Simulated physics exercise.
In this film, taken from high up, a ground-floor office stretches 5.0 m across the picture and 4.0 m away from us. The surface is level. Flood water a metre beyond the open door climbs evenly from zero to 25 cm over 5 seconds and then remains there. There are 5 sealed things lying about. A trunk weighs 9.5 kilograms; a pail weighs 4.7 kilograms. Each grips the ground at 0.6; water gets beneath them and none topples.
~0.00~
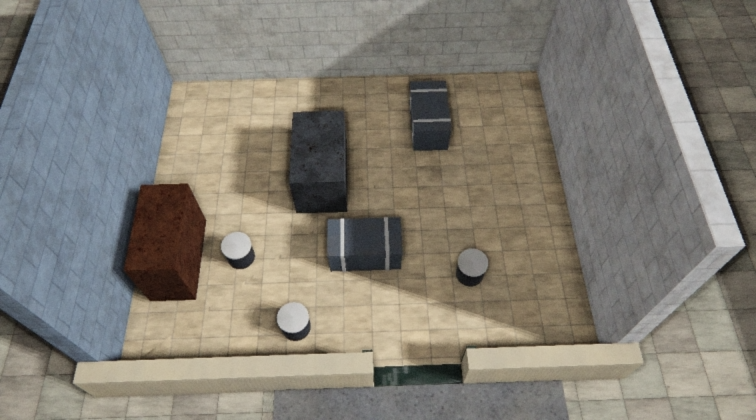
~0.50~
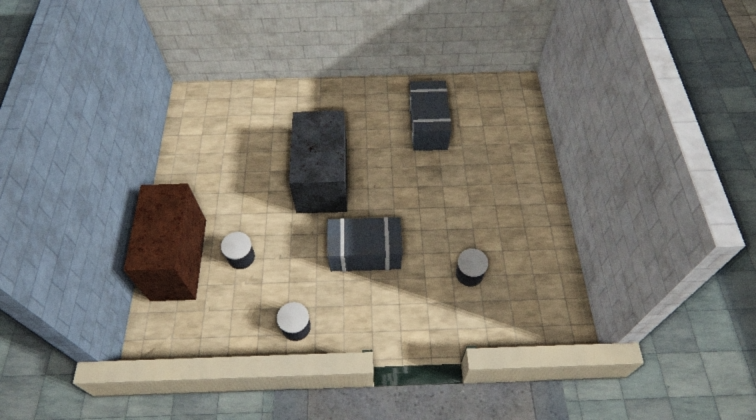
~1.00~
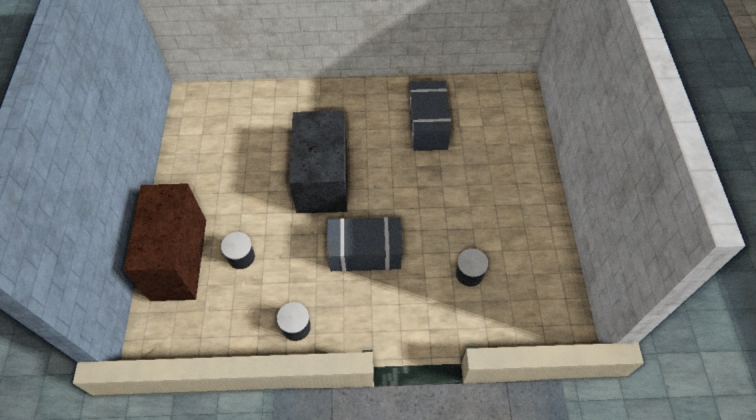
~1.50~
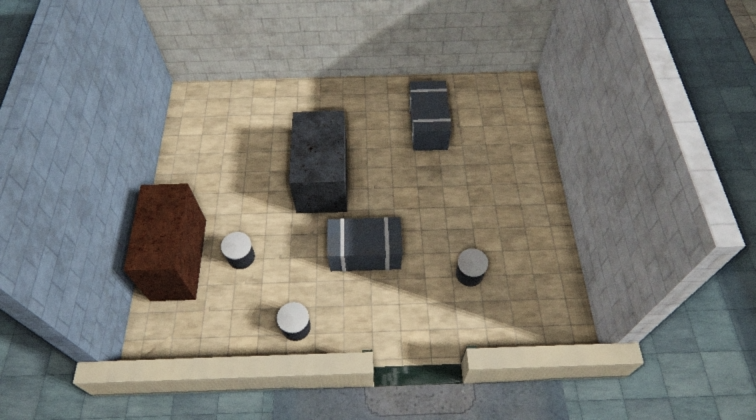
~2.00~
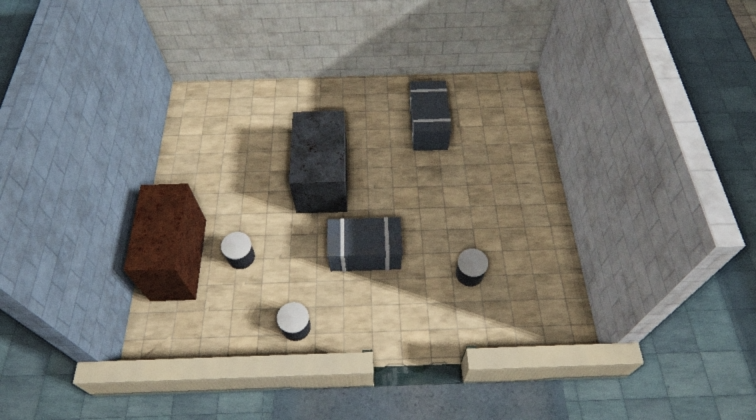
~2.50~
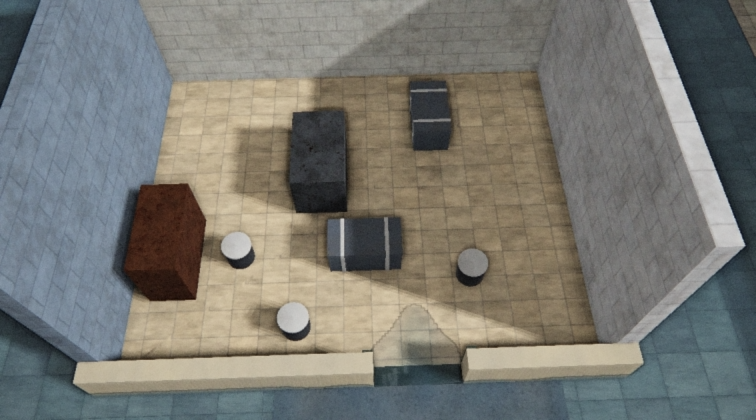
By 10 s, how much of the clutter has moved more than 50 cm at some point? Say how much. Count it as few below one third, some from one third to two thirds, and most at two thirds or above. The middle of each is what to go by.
Some.
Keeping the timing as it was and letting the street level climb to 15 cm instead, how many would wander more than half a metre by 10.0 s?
Then 1 of them.
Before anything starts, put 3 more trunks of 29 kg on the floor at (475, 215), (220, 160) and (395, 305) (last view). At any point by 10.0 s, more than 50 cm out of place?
In that order: Past it, under, past it.
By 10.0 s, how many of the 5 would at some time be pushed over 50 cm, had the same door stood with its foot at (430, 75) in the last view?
In that case the number is 4.
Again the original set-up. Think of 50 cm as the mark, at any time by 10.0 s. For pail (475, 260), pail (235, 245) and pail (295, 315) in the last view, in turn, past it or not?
Same order as the question: Greater, smaller, smaller.
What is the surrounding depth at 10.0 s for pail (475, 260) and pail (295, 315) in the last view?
Depths: Near 11 cm, then near 2 cm.
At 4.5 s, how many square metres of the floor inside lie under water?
I'd put it close to 6.0 m2.
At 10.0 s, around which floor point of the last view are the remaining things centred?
(387, 194).
After 3.5 s 0 of 5 are over 50 cm from their spots; 0 afloat.
After 4.5 s 0 of 5 are over 50 cm from their spots; 0 afloat.
After 7.0 s 2 of 5 are over 50 cm from their spots; 1 afloat.
After 10.0 s 2 of 5 are over 50 cm from their spots, and 3 have been at some point; 3 afloat.
